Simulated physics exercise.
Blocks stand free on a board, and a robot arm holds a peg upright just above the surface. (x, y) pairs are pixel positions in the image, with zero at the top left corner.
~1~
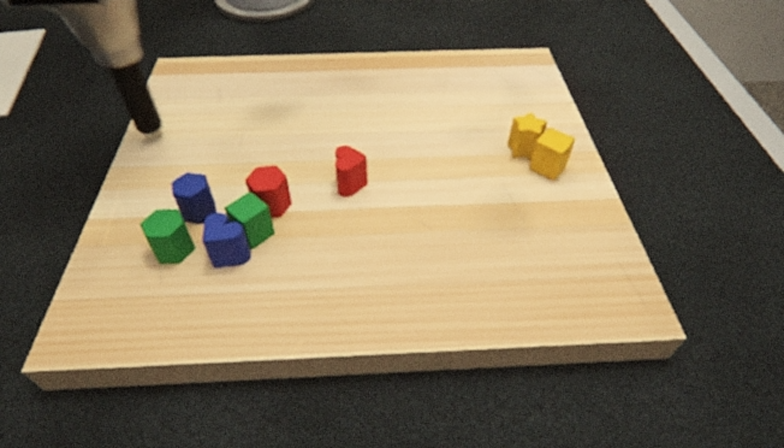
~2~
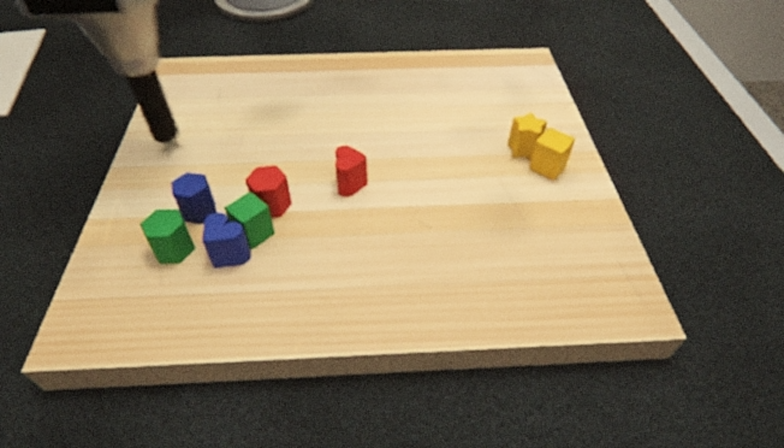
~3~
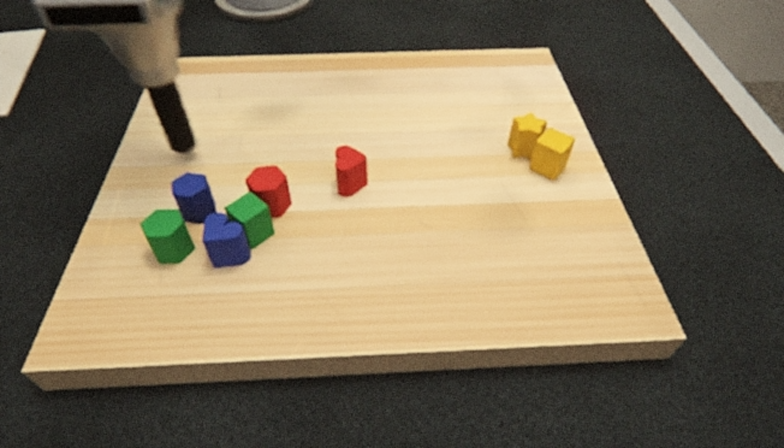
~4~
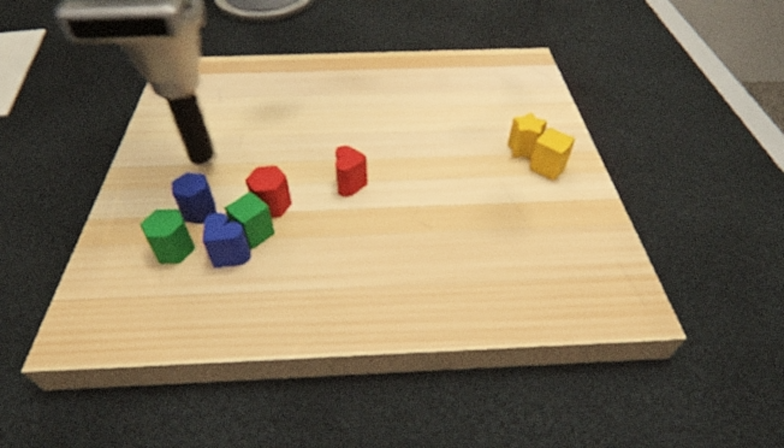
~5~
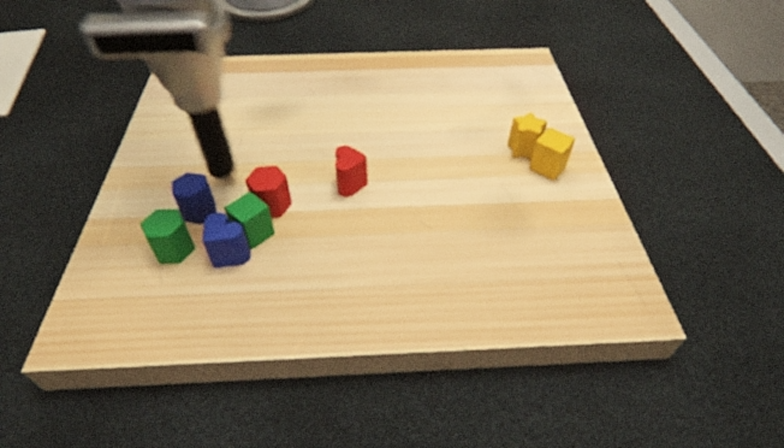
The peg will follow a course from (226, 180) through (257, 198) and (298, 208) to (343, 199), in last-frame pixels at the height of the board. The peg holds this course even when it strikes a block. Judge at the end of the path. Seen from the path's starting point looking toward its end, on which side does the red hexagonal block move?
The red hexagonal block goes right.
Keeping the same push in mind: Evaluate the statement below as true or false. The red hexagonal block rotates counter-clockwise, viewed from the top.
My answer: False.
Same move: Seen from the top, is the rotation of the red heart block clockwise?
Answer: No.
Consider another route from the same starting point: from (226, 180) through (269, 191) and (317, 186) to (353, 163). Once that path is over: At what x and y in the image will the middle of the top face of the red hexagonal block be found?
The middle of the upper face of the red hexagonal block will lie at about (283, 188) in the picture.
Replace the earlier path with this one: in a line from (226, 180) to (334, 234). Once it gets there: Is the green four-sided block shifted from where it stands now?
Final answer: No.
What follows on the original path. One third of the way, peg (255, 189); red hexagonal block (276, 183).
Two thirds of the way, peg (296, 199); red hexagonal block (312, 199), turned 35° clockwise.
At the end, peg (342, 190); green four-sided block still; red hexagonal block (317, 201), turned 45° clockwise; red heart block (355, 152), turned 20° anticlockwise.
